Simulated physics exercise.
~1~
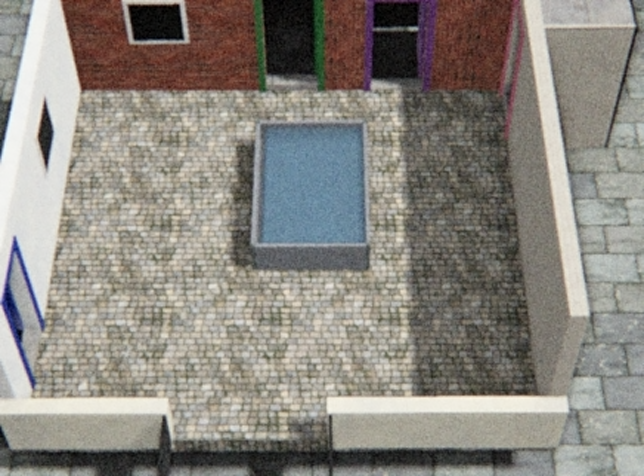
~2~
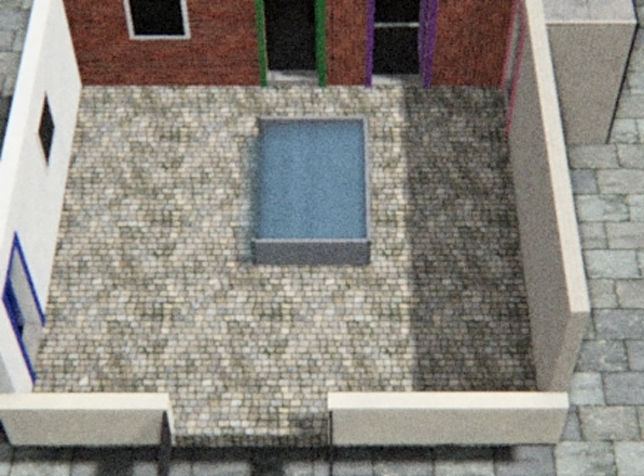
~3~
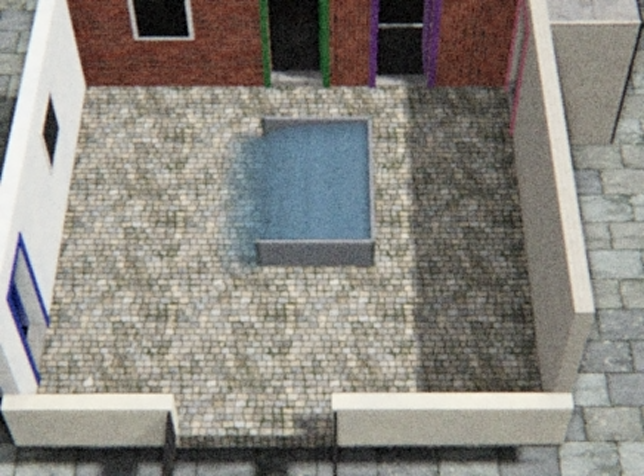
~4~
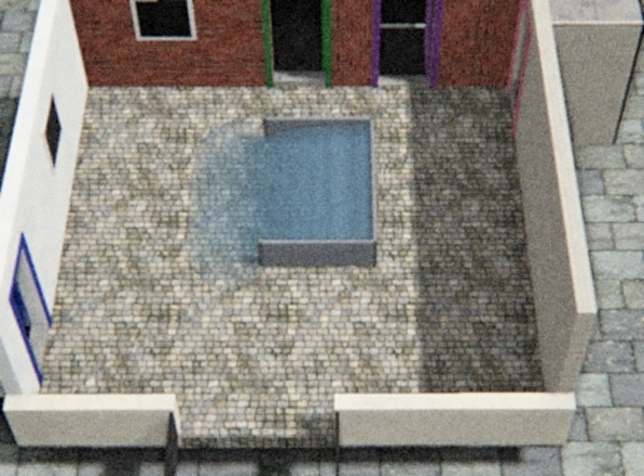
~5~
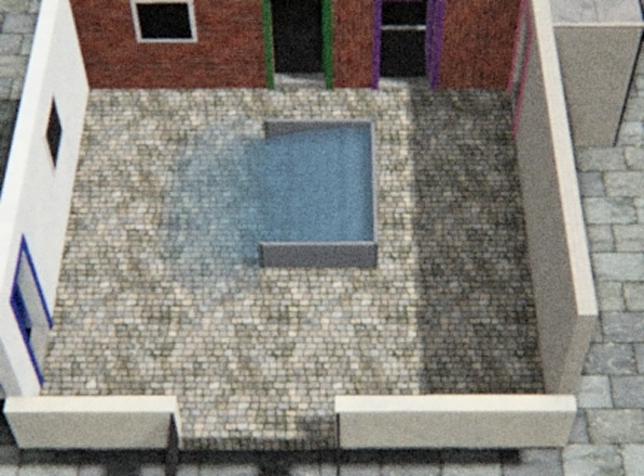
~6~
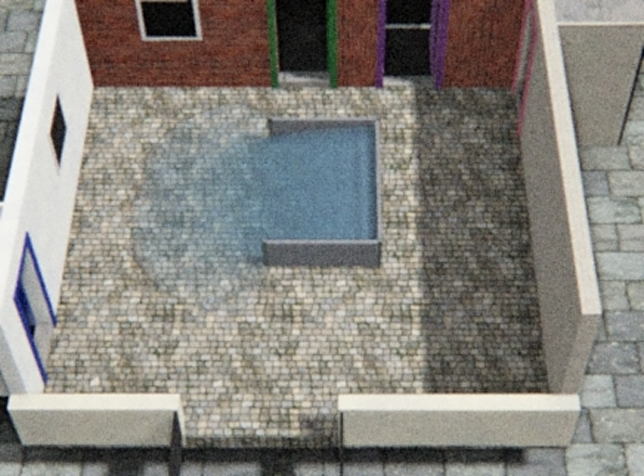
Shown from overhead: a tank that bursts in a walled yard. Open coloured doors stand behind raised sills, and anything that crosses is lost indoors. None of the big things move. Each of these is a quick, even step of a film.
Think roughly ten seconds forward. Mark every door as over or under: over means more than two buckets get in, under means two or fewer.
Pink door - under; green door - under; purple door - under; blue door - under.
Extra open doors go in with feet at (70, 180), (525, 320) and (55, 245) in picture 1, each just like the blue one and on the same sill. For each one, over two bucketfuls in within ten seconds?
Log: Door one is above the limit; door two is below the limit; door three is above the limit.
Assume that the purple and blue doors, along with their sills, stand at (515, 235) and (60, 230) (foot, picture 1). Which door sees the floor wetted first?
My answer: The blue-painted one.
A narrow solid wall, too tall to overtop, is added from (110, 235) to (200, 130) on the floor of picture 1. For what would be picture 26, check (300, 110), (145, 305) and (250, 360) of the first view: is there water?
Taking the points in turn, they are inundated, inundated and high and dry.
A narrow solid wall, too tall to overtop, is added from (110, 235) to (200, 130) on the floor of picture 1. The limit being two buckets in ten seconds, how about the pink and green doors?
My reading: Pink door lets less in, green door holds.
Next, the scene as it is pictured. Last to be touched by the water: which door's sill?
The pink one.
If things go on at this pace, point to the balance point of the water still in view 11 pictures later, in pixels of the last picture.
The balance point is around (199, 206).
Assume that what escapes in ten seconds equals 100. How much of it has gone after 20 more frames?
Near 0 in a hundred, I reckon.
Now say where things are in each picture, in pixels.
Still water in the open tank at (311, 184), in the first picture.
The front is at (251, 139), out from the gap at (259, 194), in the second picture.
Water pours out at (264, 196) and has run to (245, 135), in the third picture.
Water pours out at (266, 196) and has run to (217, 280), in the fourth picture.
Water pours out at (267, 198) and has run to (183, 279), in the fifth picture.
Water pours out at (271, 197) and has run to (142, 258), in the sixth picture.
A moment on, water covers 30 % of the floor; the pink door not reached, the green door not reached, the purple door not reached, the blue door not reached.
Next, water covers 35 % of the floor; the pink door not reached, the green door not reached, the purple door not reached, the blue door wet at the sill, nothing in.
Then, water covers 40 % of the floor; the pink door not reached, the green door not reached, the purple door not reached, the blue door wet at the sill, nothing in.
Later, water covers 70 % of the floor; the pink door not reached, the green door wet at the sill, nothing in, the purple door wet at the sill, nothing in, the blue door under two buckets in.
In the end, water covers 85 % of the floor; the pink door wet at the sill, nothing in, the green door wet at the sill, nothing in, the purple door wet at the sill, nothing in, the blue door under two buckets in.
